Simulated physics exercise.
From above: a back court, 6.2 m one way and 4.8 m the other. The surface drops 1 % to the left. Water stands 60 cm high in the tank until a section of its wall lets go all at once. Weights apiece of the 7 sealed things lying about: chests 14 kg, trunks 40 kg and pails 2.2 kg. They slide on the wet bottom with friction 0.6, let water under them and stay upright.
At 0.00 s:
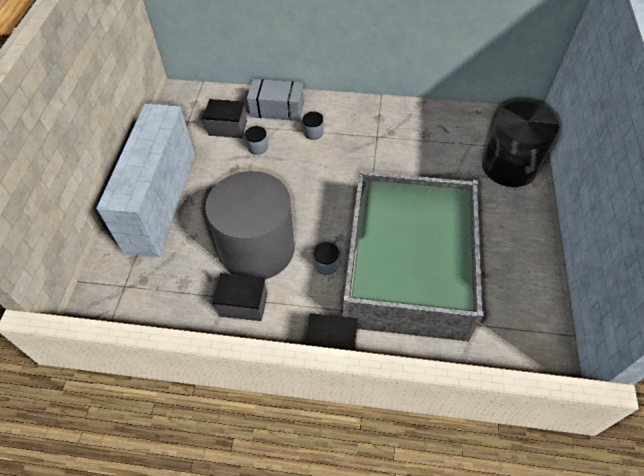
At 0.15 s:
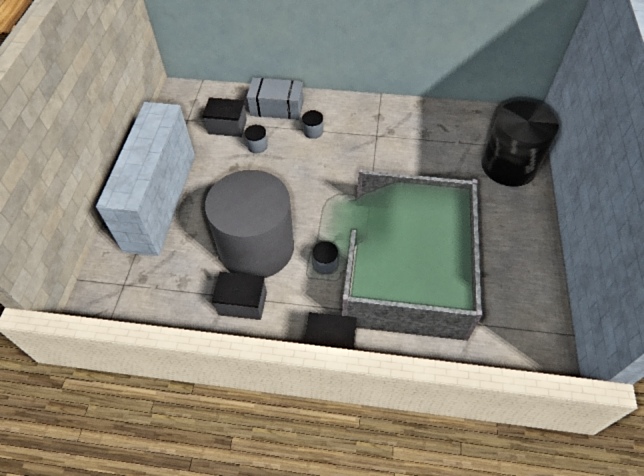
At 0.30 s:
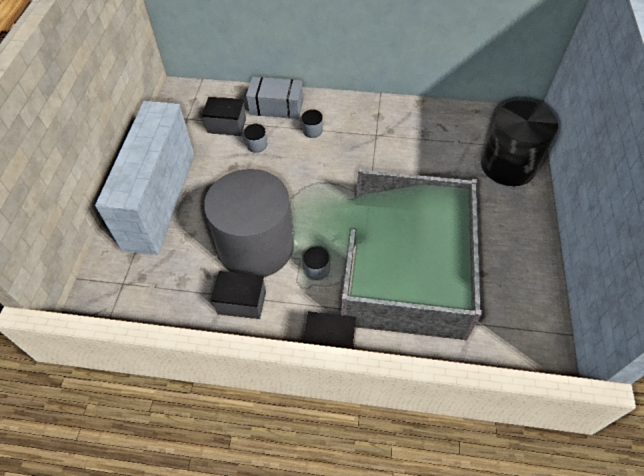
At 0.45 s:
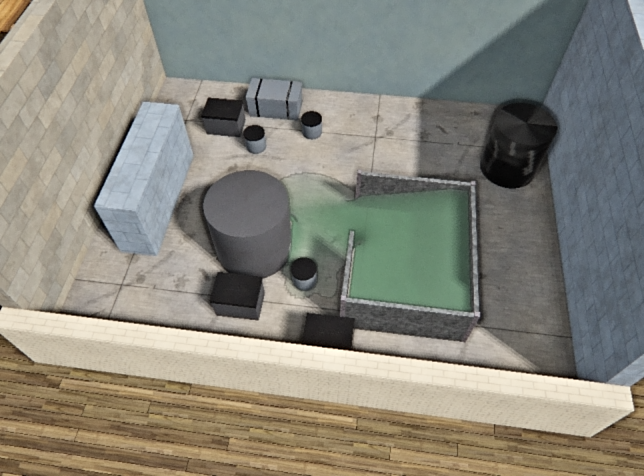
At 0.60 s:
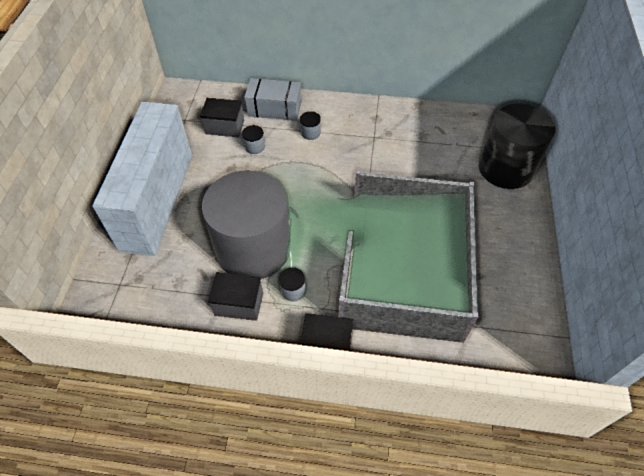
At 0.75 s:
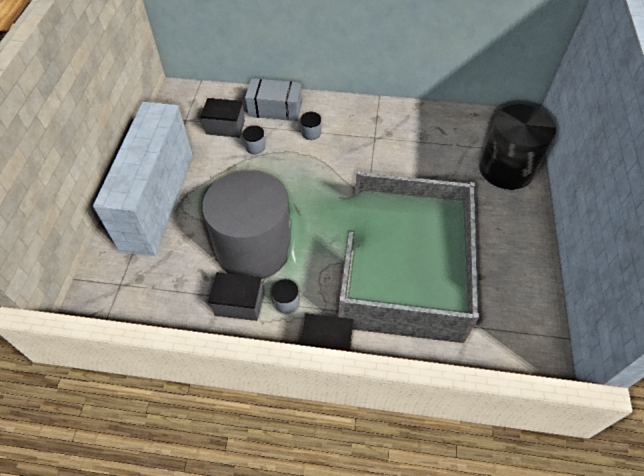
Green water fills a grey stone-walled basin at the right of a back court, seen from above, with pale brick walls and a blue-green wall around a paved floor. A large grey cylinder stands mid-floor among dark boxes, small pails, a pale blue block at left and a black barrel at right. The basin's left side opens, water spreads leftward around the cylinder, and the nearest pail slides left and toward the viewer.
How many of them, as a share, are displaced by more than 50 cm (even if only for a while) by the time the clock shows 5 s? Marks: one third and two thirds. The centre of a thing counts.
Share: Two thirds or above.
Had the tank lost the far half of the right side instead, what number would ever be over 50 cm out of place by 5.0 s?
In that case 4 of them.
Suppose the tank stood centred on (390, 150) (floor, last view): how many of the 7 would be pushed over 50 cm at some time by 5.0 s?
Then 4.
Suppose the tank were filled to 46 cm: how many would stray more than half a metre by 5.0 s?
Then 5.
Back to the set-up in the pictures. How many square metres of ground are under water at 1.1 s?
About 8.0 m2.
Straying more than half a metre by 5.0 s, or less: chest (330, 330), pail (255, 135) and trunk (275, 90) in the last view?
In that order: Over, more, past it.
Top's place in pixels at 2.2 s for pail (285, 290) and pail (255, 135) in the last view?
Around (242, 332) and (206, 87).
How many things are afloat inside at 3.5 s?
4 of them.
After 1.1 s 1 of 7 are over 50 cm from their spots; 0 afloat.
After 2.2 s 4 of 7 are over 50 cm from their spots; 3 afloat.
After 3.5 s 5 of 7 are over 50 cm from their spots; 4 afloat.
After 5.0 s 6 of 7 are over 50 cm from their spots, and 6 have been at some point; 3 afloat.
